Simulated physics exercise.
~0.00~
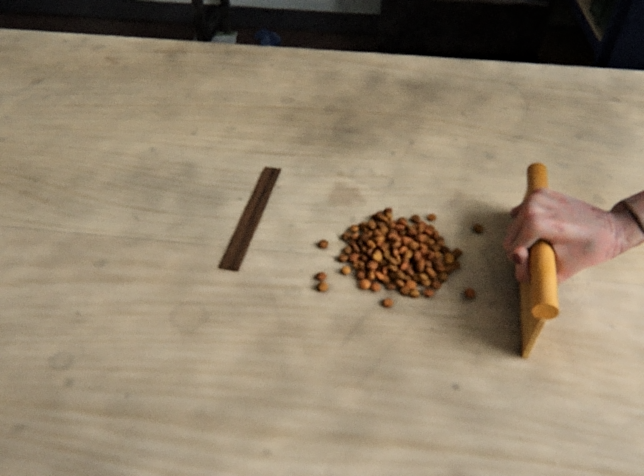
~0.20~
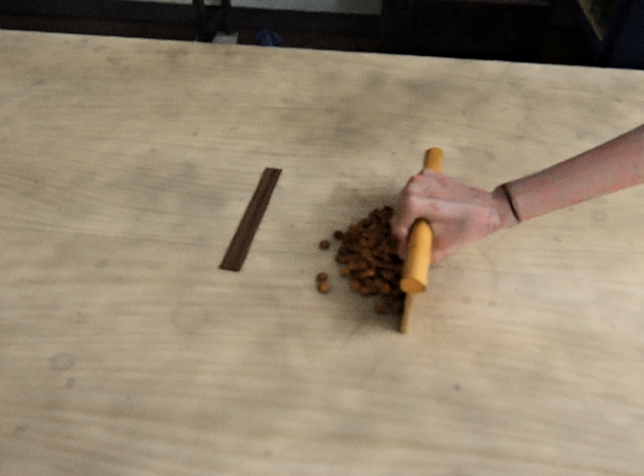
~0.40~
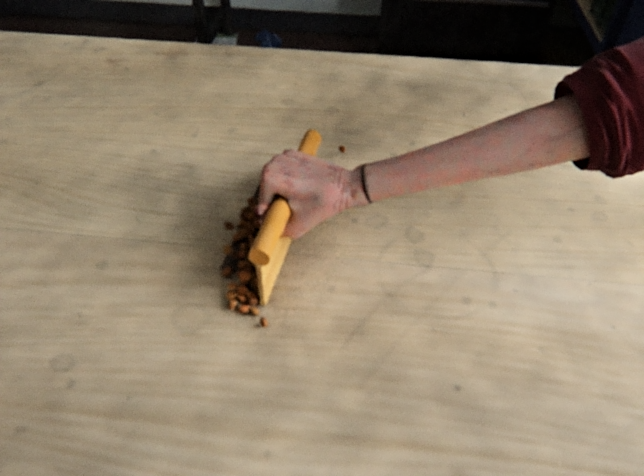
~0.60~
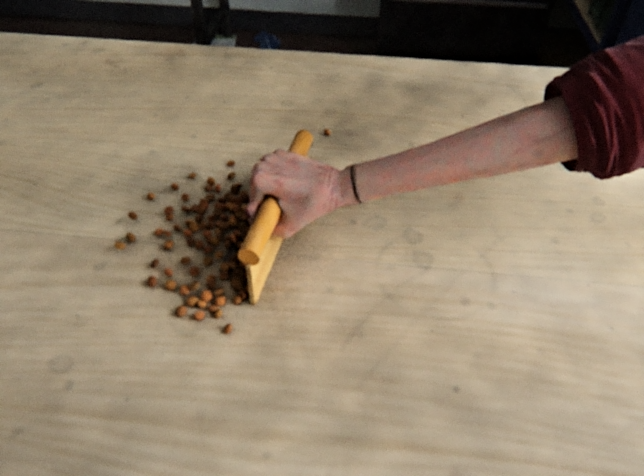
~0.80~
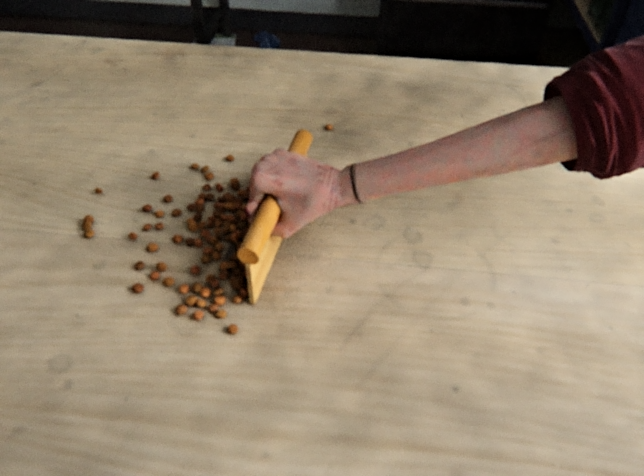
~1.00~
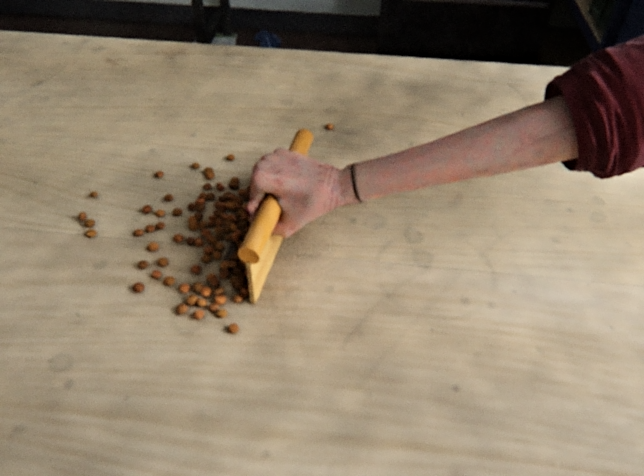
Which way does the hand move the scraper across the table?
The hand moves the scraper to the left, pushing the brown pieces ahead of it.
A hand holding a yellow scraper sweeps a pile of small brown pieces leftward across a pale wooden table and over a thin dark strip, then stops, and the pieces scatter ahead of the blade and come to rest spread out to its left.
